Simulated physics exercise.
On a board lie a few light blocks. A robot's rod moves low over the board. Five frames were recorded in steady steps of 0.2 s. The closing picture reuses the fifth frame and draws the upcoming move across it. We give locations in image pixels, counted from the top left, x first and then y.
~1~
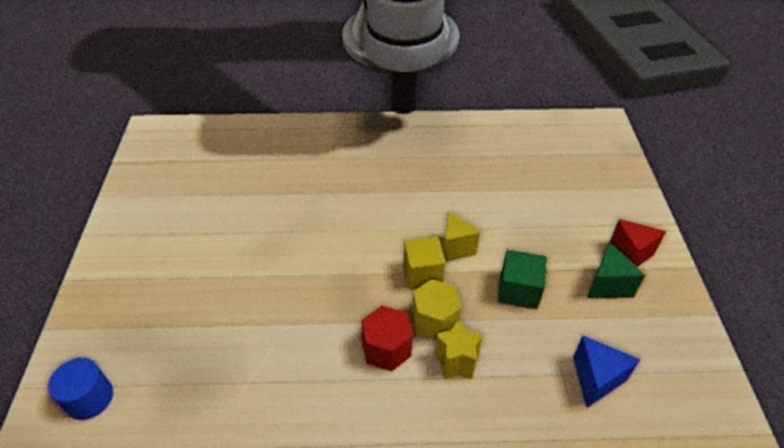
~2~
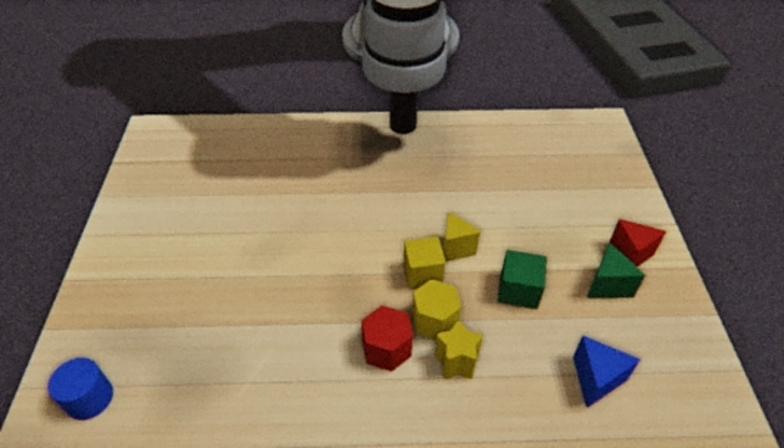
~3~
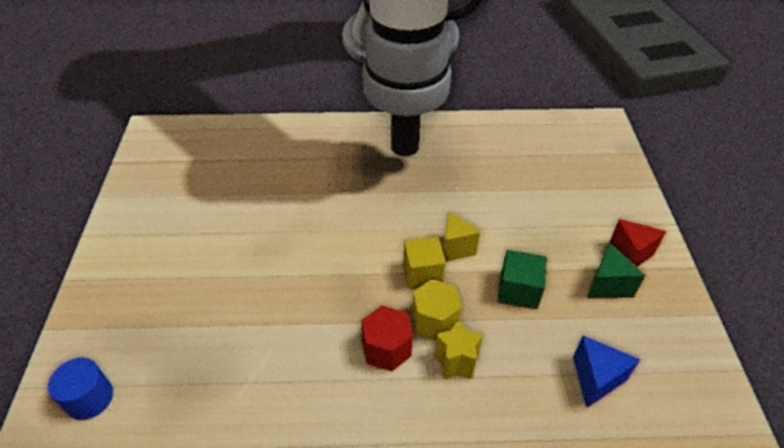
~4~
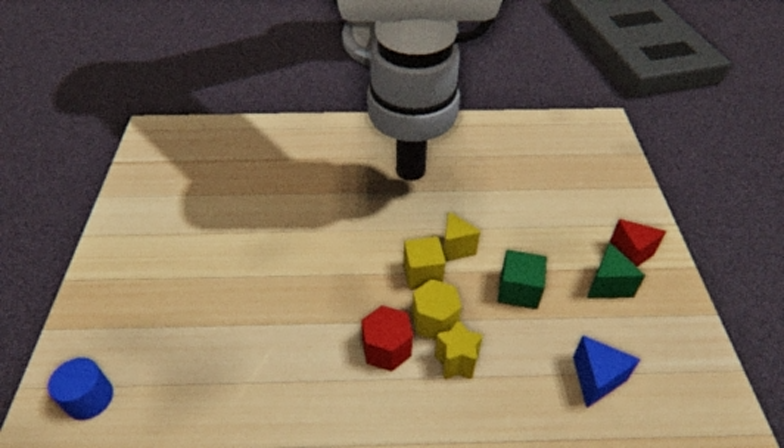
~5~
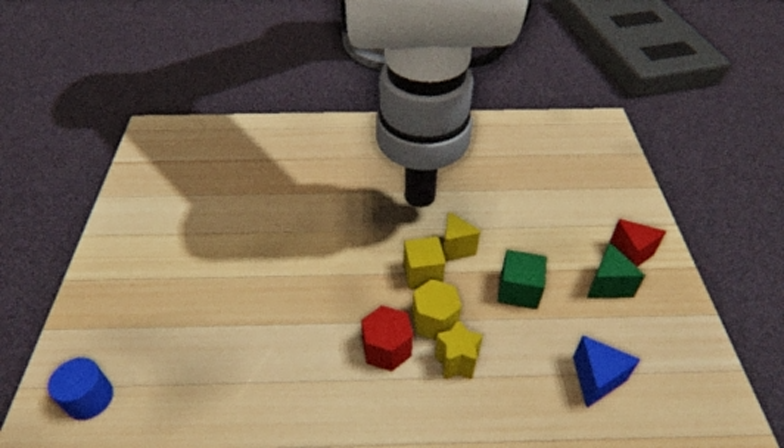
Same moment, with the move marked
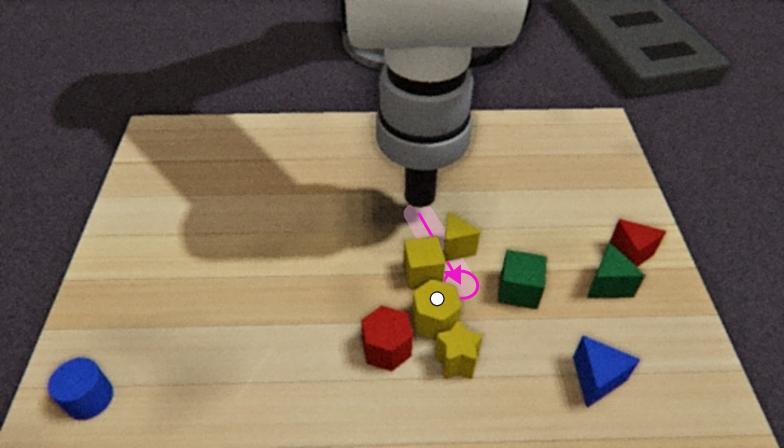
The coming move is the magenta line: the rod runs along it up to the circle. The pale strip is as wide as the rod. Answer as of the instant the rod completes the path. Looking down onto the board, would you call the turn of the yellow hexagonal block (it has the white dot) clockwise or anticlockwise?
Turns anticlockwise.
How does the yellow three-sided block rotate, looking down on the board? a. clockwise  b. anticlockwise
Letter b.
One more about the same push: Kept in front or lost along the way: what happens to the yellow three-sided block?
It is gone from the front.
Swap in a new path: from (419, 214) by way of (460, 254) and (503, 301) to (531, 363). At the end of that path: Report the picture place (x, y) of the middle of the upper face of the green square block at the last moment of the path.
I predict (551, 274).
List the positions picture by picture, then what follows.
The first picture shows tip of the rod (403, 107), middles of tops, yellow square block (425, 251), yellow hexagonal block (437, 299), yellow three-sided block (459, 227), green square block (525, 268).
The second picture shows rod (403, 126), nothing pushed.
The third picture shows rod (405, 148), nothing pushed.
The fourth picture shows rod (411, 171), nothing pushed.
The fifth picture shows rod (420, 197), yellow square block (425, 251), yellow hexagonal block (437, 299), yellow three-sided block (459, 227), green square block (525, 268).
The line goes from (419, 214) directly to (461, 284); the dot is on the yellow hexagonal block.
What follows on the original path. Halfway along, rod (440, 231); yellow three-sided block (470, 232).
At the end, rod (463, 268); yellow square block (426, 266), turned 70° clockwise; yellow hexagonal block (433, 304), turned 25° anticlockwise; yellow three-sided block (484, 241), turned 30° anticlockwise; green square block unmoved.
